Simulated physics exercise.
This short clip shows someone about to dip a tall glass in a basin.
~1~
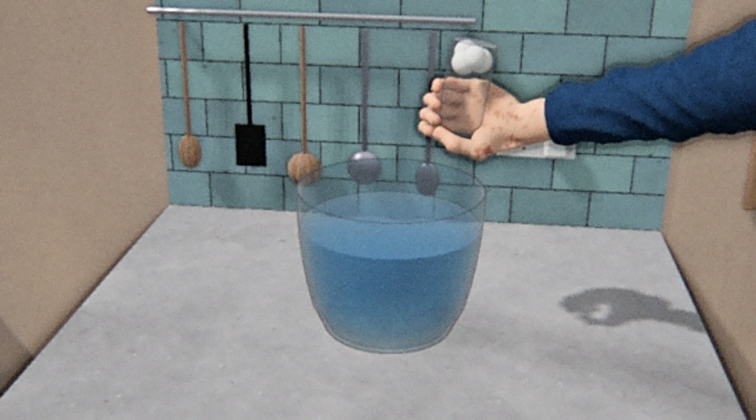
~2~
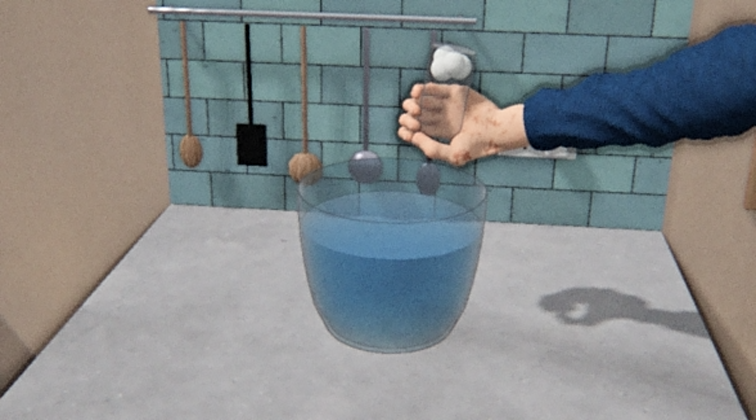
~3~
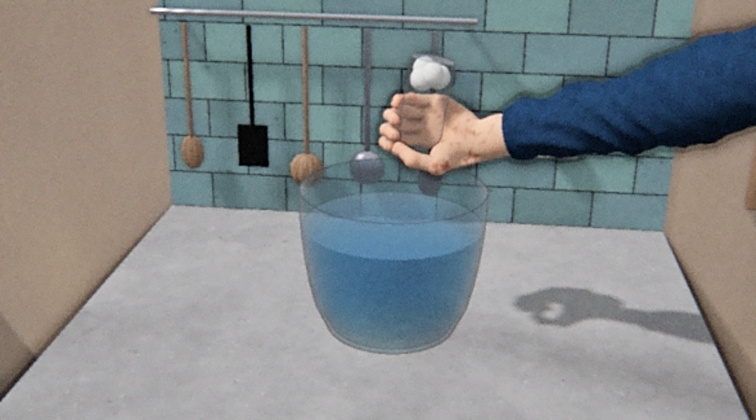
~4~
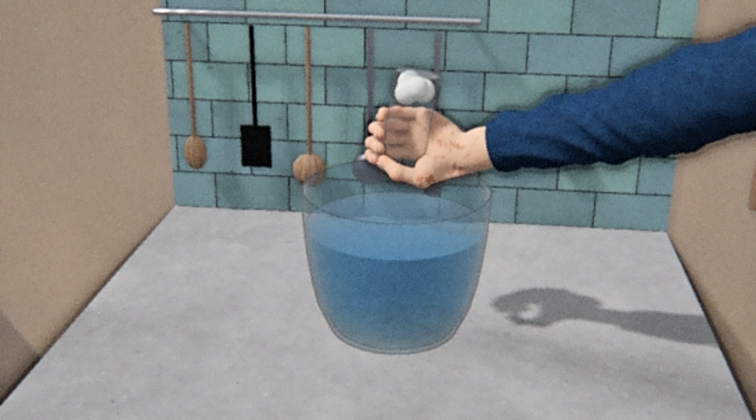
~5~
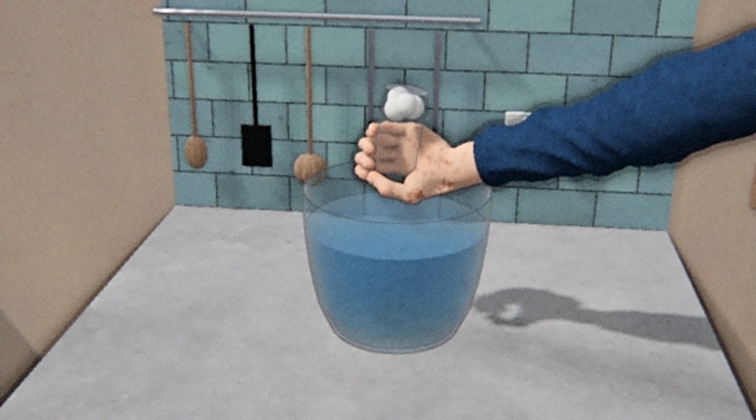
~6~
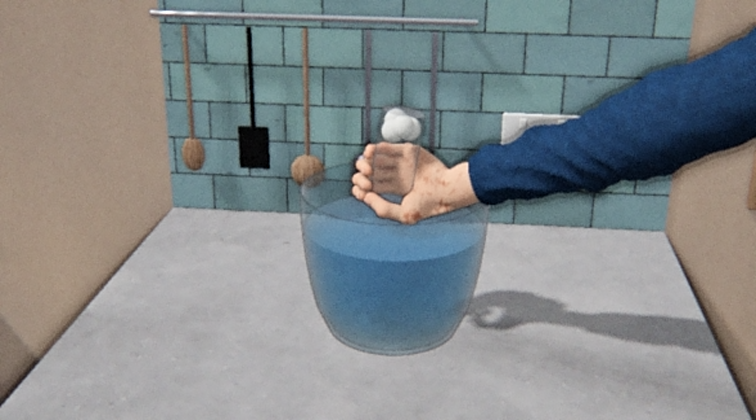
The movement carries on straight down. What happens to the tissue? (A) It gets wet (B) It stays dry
The answer is B.
Next, the tall glass enters the water.
After that, air is trapped inside and holds the level down.
Finally, the tall glass is under, still full of air, and the tissue is dry.
